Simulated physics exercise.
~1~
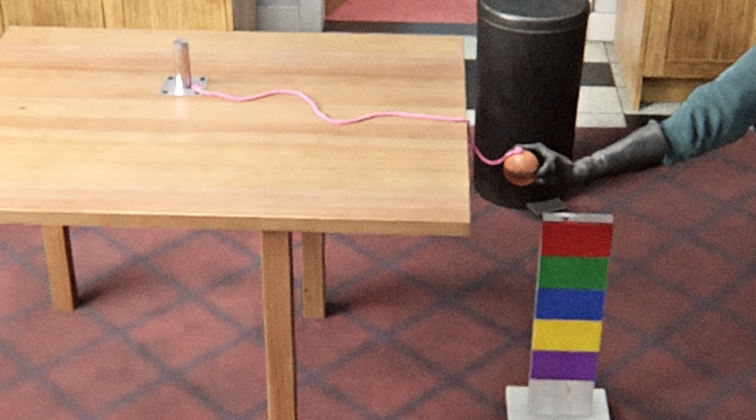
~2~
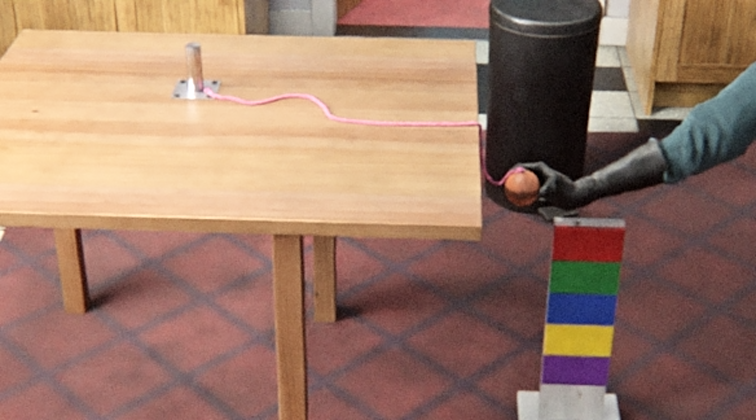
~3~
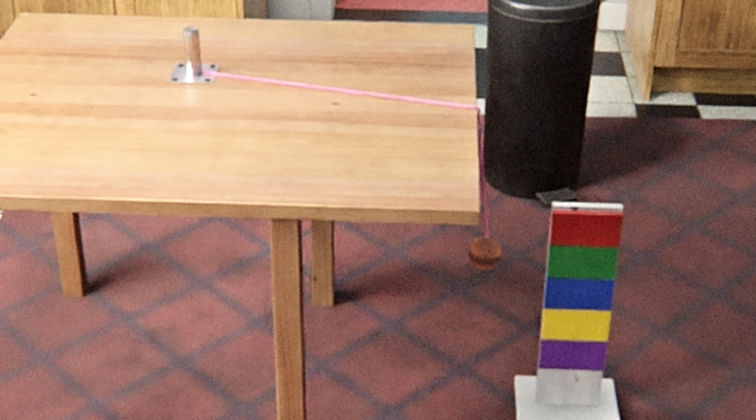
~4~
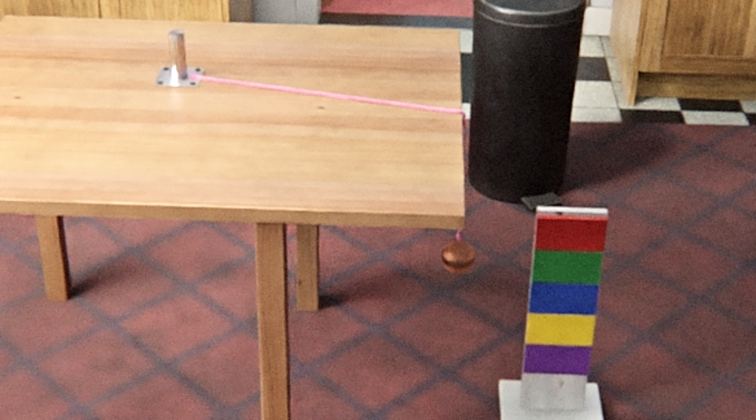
In a room with a dark red tiled floor, a wooden table carries a small metal post on a screwed plate, with a pink shoelace running from it to the table's right edge. A dark-gloved hand holds an orange ball at the lace's end, just past the edge, above a board striped red, green, blue, yellow and purple. The hand lets go and withdraws, and the ball drops. The slack lace pulls straight across the tabletop and bends down over the edge. The ball ends up hanging beside the table, level with the green band.
